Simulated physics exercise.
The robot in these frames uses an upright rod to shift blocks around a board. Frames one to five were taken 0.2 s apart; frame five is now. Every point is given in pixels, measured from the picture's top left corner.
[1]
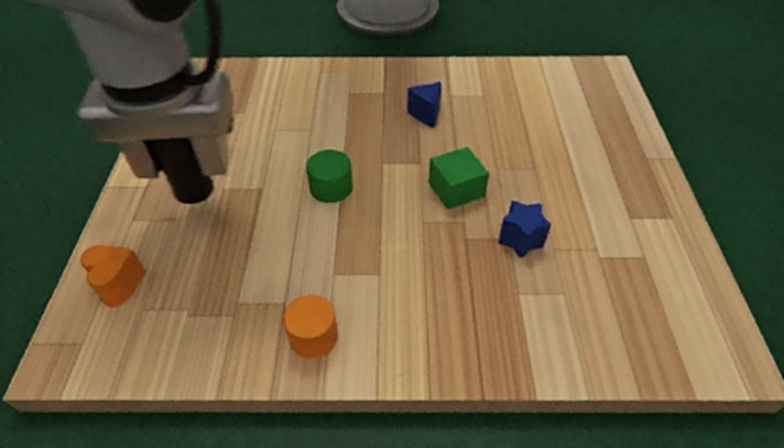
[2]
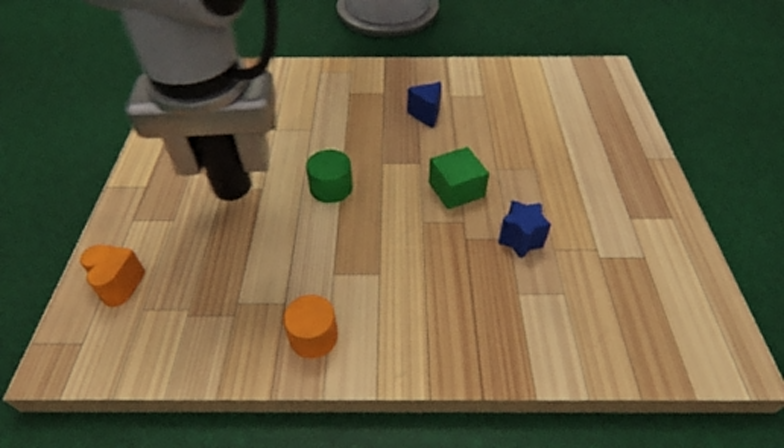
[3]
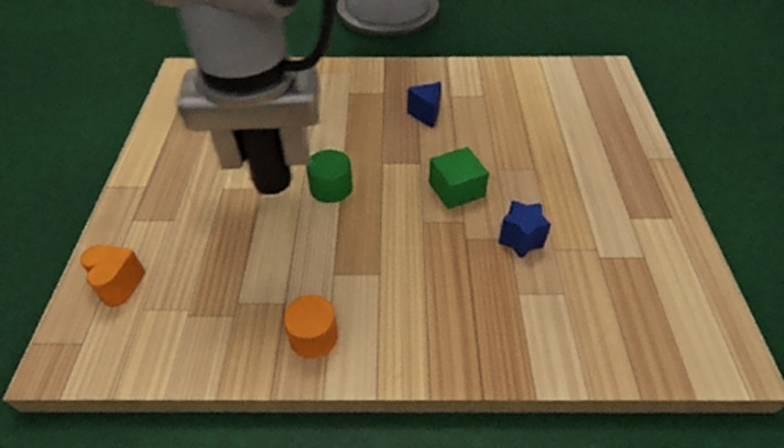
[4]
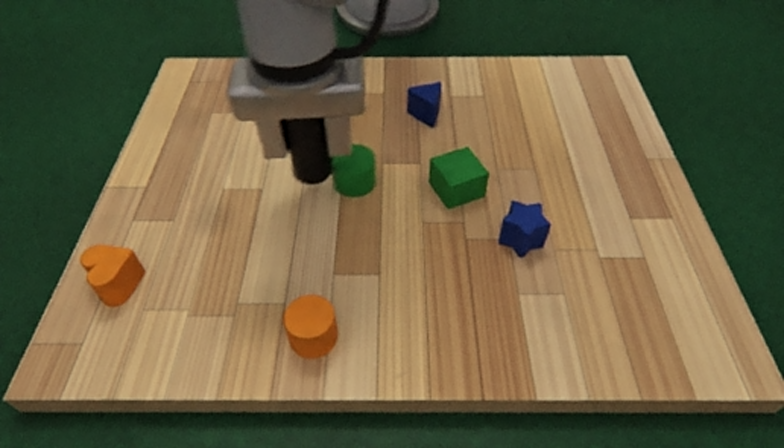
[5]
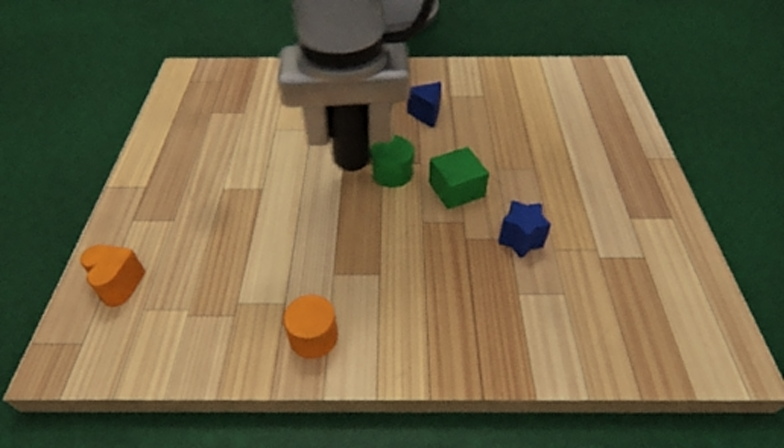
The footage shows a robot arm moving its upright rod rightward over a wooden board scattered with orange, green and blue blocks, then pushing the green cylinder to the right, closer to the green cube, while the other blocks stay still.
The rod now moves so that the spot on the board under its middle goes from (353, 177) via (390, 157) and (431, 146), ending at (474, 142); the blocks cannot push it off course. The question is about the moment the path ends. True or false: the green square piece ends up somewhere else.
True
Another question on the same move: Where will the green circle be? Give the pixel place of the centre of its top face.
It will end up at (491, 144).
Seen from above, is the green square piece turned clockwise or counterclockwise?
The block spins clockwise.
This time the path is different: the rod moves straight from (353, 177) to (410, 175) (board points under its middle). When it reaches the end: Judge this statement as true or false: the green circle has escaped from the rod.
Verdict: False.
On the path given first. One third of the way, rod at (391, 139); green circle at (429, 141).
Two thirds of the way, rod at (433, 129); green circle at (463, 141); green square piece at (469, 172), turned 15° clockwise.
At the end, rod at (477, 125); green circle at (491, 144); blue three-sided block not moved; green square piece at (472, 174), turned 25° clockwise.
